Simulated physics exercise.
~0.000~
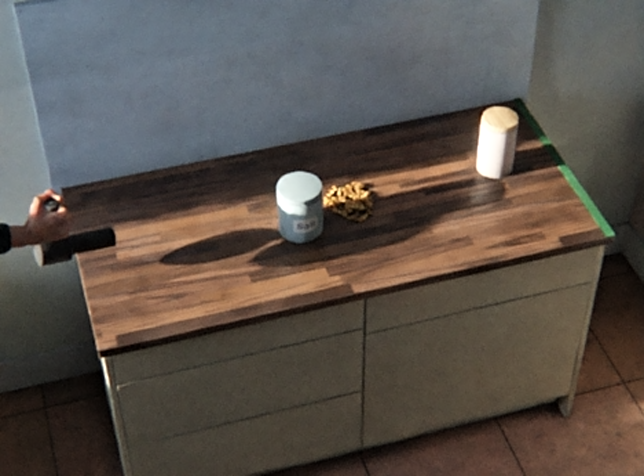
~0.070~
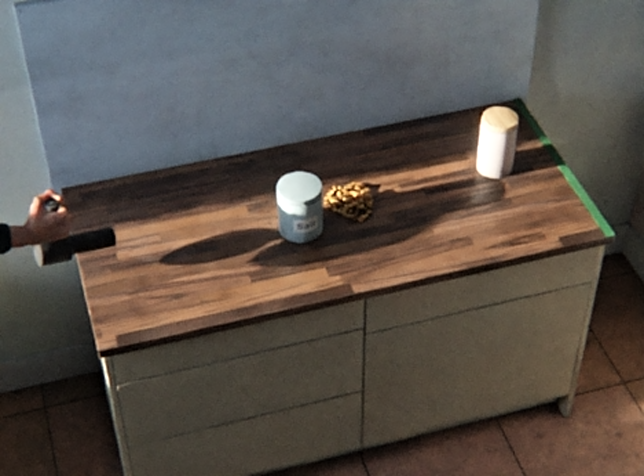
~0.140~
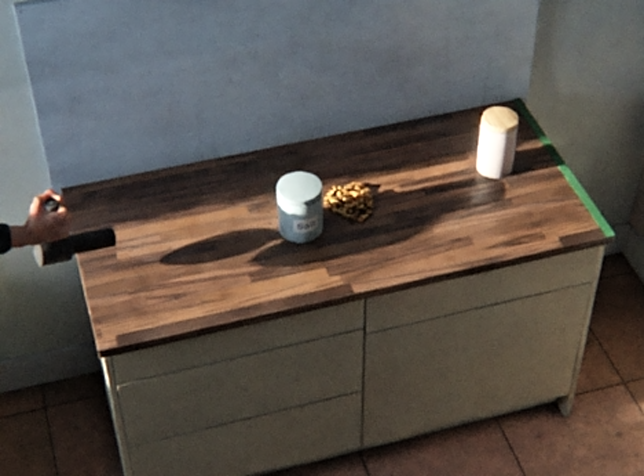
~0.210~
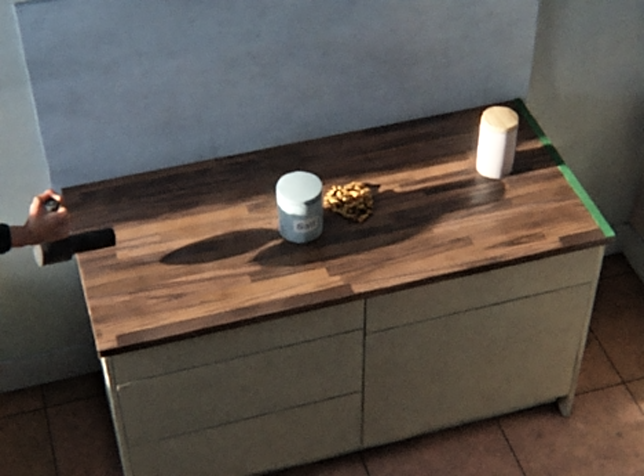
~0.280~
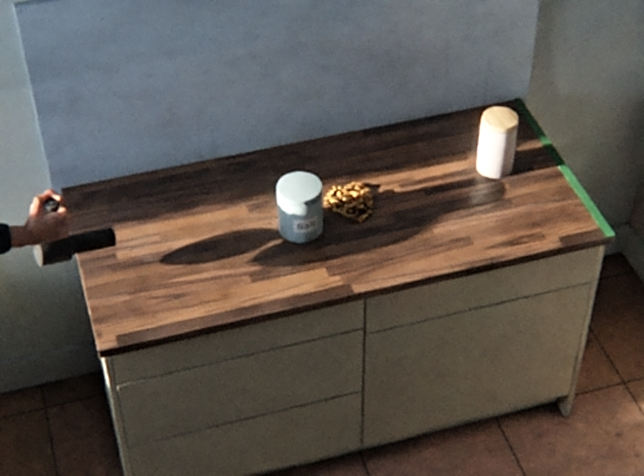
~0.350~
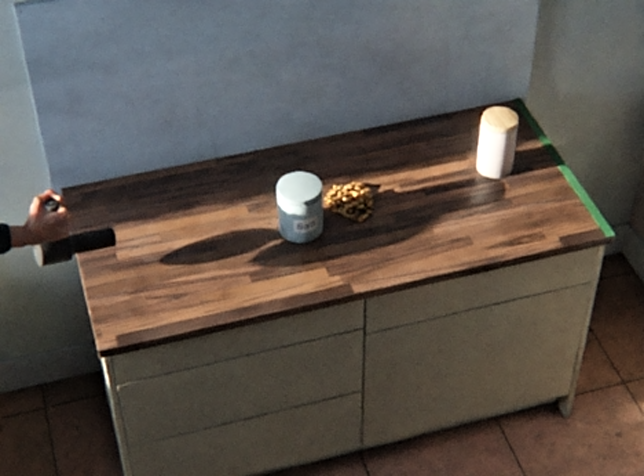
On a kitchen counter, a hand holds a dryer at left while crumbs and jars stay still.
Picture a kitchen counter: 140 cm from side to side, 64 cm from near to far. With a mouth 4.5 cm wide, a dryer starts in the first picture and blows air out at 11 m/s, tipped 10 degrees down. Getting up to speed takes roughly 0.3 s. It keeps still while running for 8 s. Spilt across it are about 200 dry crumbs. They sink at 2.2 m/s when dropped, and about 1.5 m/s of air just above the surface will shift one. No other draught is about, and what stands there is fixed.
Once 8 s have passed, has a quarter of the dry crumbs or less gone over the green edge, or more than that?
More than a quarter has gone.
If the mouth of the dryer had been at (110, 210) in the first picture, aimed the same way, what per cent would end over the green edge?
Then about 40 %.
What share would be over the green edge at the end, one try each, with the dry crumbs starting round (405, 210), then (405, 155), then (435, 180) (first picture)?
First try near 2 %, second near 100 %, third near 40 %.
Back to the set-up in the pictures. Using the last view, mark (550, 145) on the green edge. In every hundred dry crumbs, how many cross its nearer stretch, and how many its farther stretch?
15 % nearer, 30 % farther.
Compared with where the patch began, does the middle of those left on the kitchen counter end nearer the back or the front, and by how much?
Shift: Towards the near end, some 5 cm.
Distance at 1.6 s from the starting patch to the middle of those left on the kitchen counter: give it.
Roughly 25 cm.
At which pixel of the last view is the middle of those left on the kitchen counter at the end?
The middle is around pixel (501, 184).
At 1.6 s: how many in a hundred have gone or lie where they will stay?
Roughly 40 per cent of them.
After 1.6 s, 36 % are over the green edge; the middle of those still in play is near (431, 197); 44 % have settled or left.
After 2.6 s, 40 % are over the green edge; the middle of those still in play is near (465, 192); 48 % have settled or left.
After 4.4 s, 42 % are over the green edge; the middle of those still in play is near (500, 186); 52 % have settled or left.
After 8.0 s, at the end, 45 % are over the green edge; the middle of those still in play is near (501, 184).
